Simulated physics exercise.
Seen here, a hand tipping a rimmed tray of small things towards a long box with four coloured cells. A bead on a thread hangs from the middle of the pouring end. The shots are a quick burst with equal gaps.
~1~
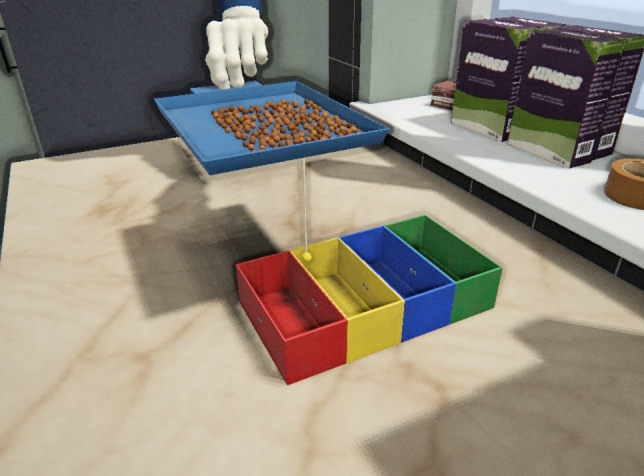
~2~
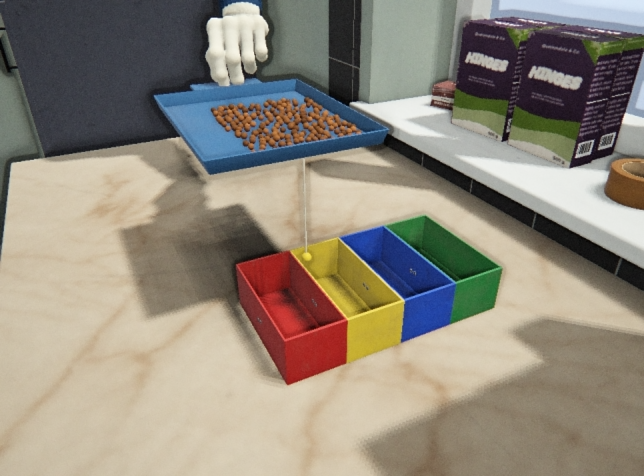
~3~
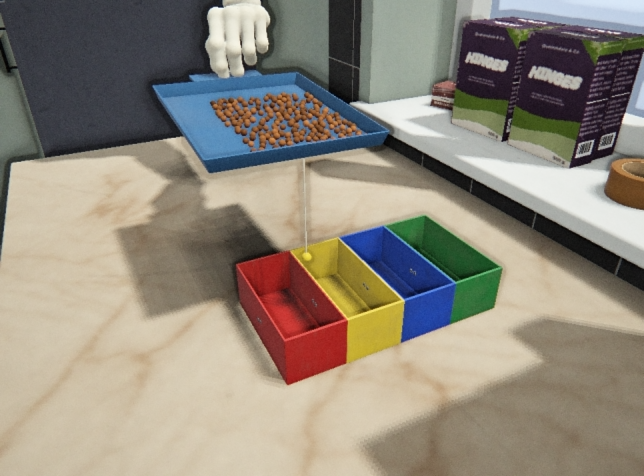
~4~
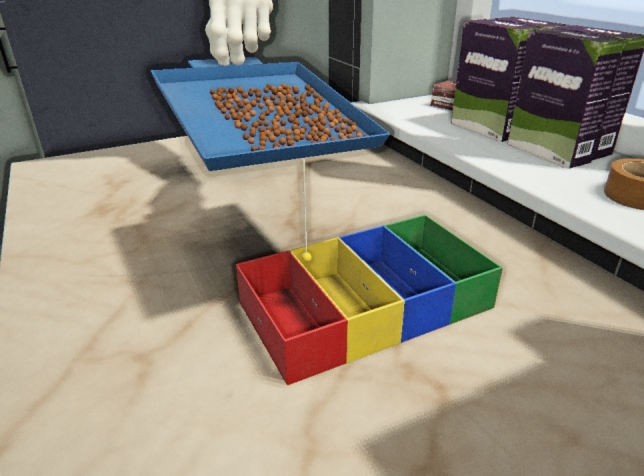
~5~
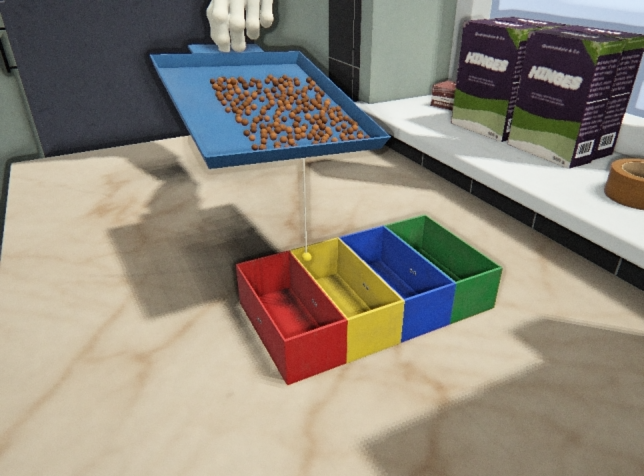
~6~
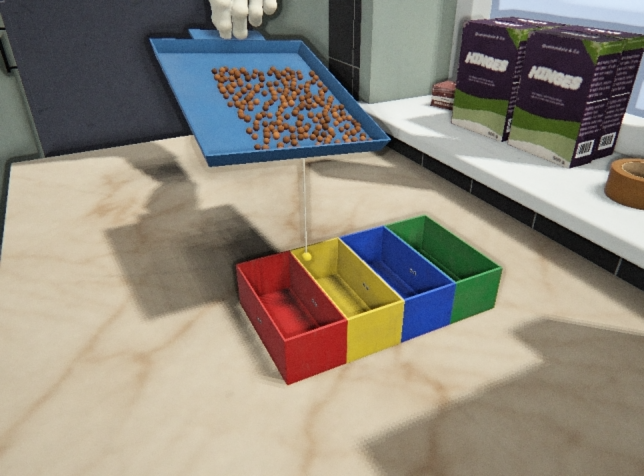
White-gloved hand gradually raising the back of a blue tray of small brown balls above a box with four coloured cells.
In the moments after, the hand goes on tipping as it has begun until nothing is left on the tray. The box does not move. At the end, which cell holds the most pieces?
Fullest: The blue cell.
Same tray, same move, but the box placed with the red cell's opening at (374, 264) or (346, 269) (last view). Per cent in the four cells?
Roughly 90 per cent, and 100 per cent.
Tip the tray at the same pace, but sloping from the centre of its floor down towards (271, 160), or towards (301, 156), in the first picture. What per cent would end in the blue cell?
About 0 and 20 per cent.
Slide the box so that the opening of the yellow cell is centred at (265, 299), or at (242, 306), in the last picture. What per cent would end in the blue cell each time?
Roughly 20 per cent, and 0 per cent.
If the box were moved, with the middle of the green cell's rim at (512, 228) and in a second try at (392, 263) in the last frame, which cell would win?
In turn: That red cell; that green cell.
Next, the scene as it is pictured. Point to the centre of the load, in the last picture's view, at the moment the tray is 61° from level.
Near (342, 131).
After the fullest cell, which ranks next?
In second place: That yellow cell.
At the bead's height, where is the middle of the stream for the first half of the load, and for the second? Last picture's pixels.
Early half (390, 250), late half (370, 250).
Soon after the last picture, tray tipped steeply; nearly all on the tray; a stray few in the blue cell; a stray few in the yellow cell; a small part falling or outside the box.
A little later, tray tipped right over; a small part on the tray; about half in the blue cell; about a quarter in the yellow cell; a small part falling or outside the box.
Later still, tray tipped past a quarter turn; about two thirds in the blue cell; about a third in the yellow cell; a stray few in the green cell; a stray few falling or outside the box.
At rest, tray tipped past a quarter turn; about two thirds in the blue cell; about a third in the yellow cell; a stray few in the green cell; none in the red cell; a stray few outside the box.
